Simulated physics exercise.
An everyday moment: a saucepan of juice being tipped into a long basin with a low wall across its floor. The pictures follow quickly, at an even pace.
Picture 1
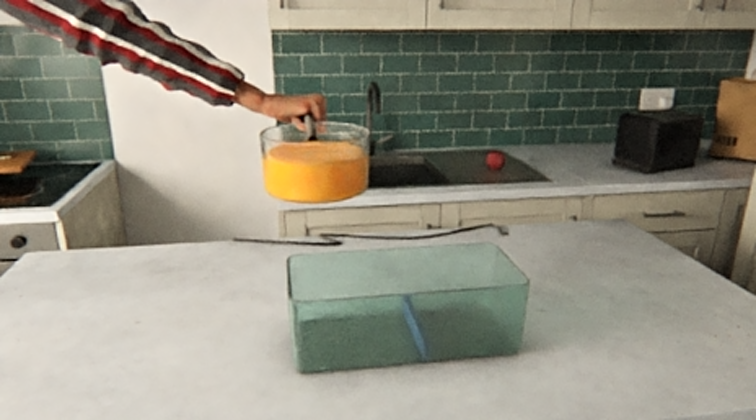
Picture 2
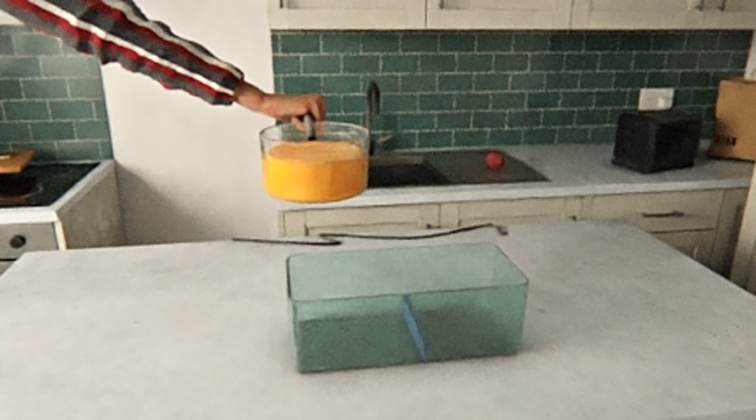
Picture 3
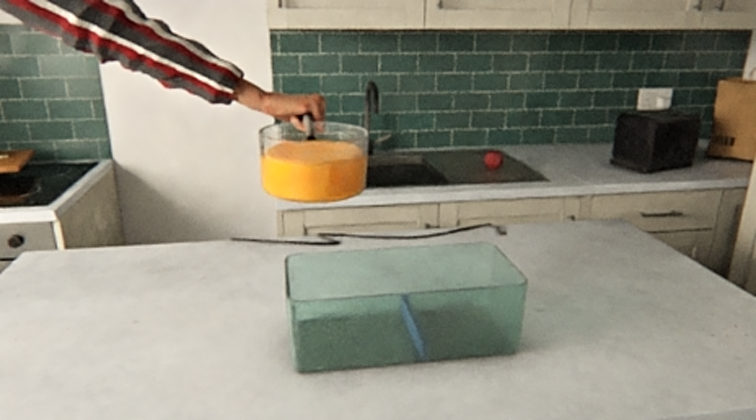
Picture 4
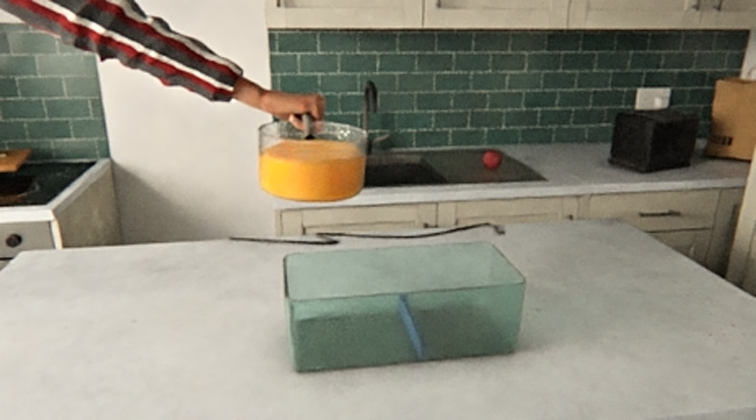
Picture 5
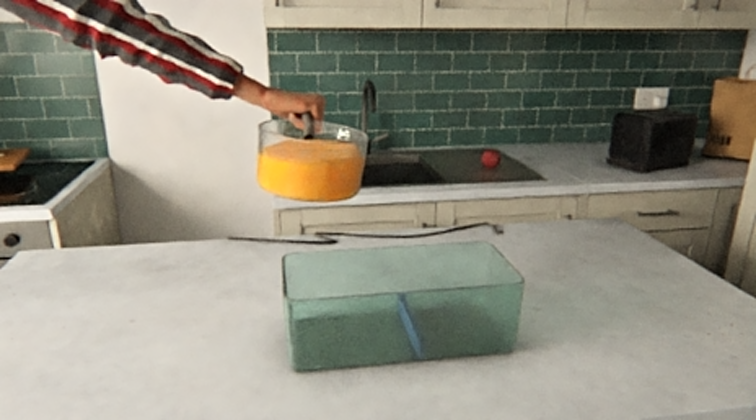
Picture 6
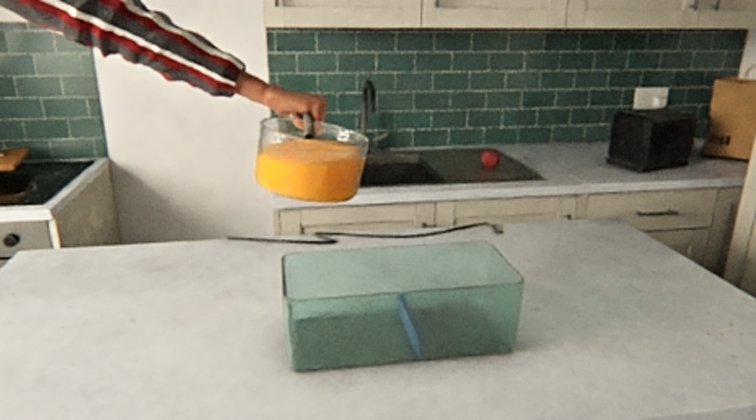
A hand holds a saucepan of orange juice above a long clear basin, tilting it slightly.
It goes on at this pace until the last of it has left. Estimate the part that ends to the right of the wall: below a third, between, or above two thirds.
In the end from a third to two thirds is right of the wall.
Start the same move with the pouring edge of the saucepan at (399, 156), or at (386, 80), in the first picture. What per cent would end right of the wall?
Roughly 65 per cent, and 65 per cent.
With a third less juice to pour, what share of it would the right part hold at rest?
Roughly 25 in a hundred.
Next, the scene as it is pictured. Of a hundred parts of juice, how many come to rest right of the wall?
Some 45 per cent.
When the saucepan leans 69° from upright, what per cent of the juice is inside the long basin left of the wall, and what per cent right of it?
The left part 5 per cent, the right part 0.
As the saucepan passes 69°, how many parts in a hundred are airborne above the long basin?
Some 30 per cent.
A moment on, the saucepan is tipped part way and 67 per cent is still to pour, 3 is left of the wall and 0 right of it.
Next, the saucepan is tipped right over and 14 per cent is still to pour, 27 is left of the wall and 43 right of it.
Then the saucepan is tipped right over and 1 per cent is still to pour, 50 is left of the wall and 46 right of it.
Later the saucepan is tipped right over and 0 per cent is still to pour, 52 is left of the wall and 47 right of it.
In the end 52 per cent lies left of the wall, 47 right of it and 1 outside.
